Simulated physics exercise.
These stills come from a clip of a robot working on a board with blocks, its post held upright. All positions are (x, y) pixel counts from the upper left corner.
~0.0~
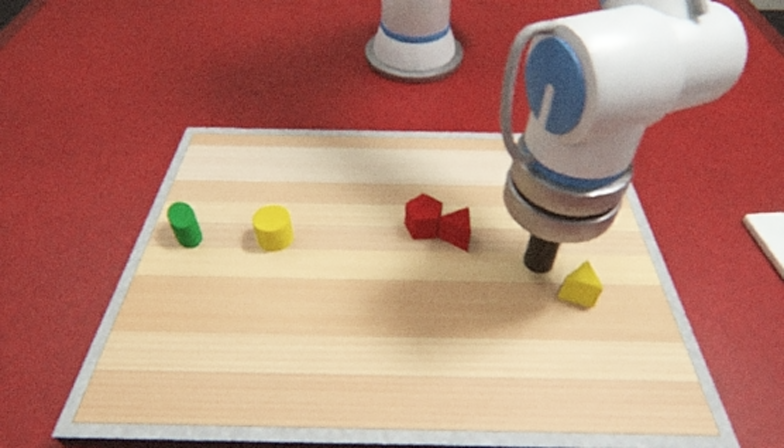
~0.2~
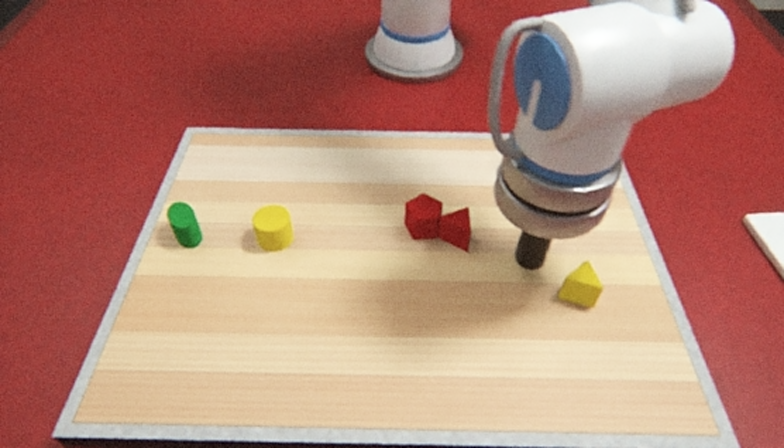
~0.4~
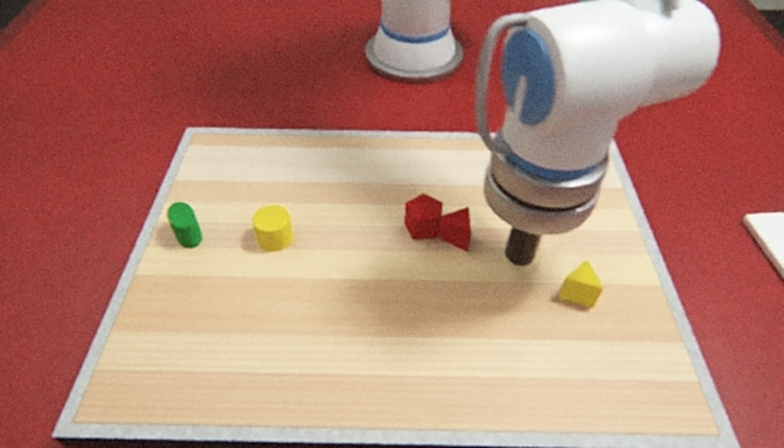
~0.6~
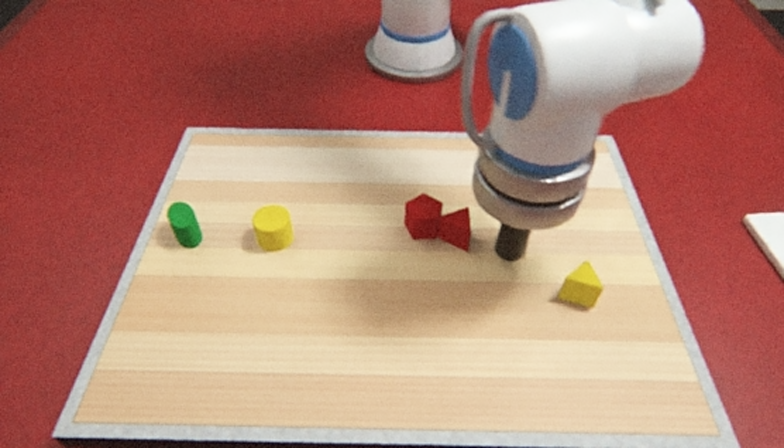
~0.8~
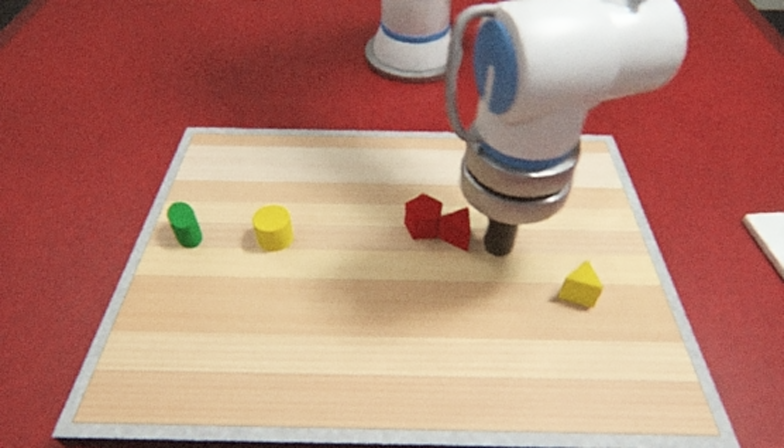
A white robot arm with a dark post slid slowly left over a wooden board, moving from beside the yellow triangular block to close beside the red triangular one, while all the blocks stayed still.
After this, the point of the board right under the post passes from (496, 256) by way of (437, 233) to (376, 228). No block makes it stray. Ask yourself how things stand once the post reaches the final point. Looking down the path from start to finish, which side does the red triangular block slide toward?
It is displaced to the left.
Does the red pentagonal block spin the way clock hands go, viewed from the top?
I'd say yes.
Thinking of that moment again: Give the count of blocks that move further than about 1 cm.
Two blocks move.
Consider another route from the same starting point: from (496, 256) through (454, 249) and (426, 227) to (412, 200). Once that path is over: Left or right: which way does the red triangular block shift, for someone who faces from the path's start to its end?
It heads right.
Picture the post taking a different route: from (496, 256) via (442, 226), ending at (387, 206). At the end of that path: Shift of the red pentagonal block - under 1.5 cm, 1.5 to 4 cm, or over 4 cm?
More than 4 cm.
The first path, step by step. One third of the way, post at (458, 230); red pentagonal block at (406, 199), turned 35° clockwise; red triangular block at (432, 211).
Two thirds of the way, post at (417, 219); red pentagonal block at (384, 188), turned 60° clockwise; red triangular block at (393, 206).
At the end, post at (376, 218); red pentagonal block at (379, 185), turned 75° clockwise; red triangular block at (351, 203), turned 25° clockwise.
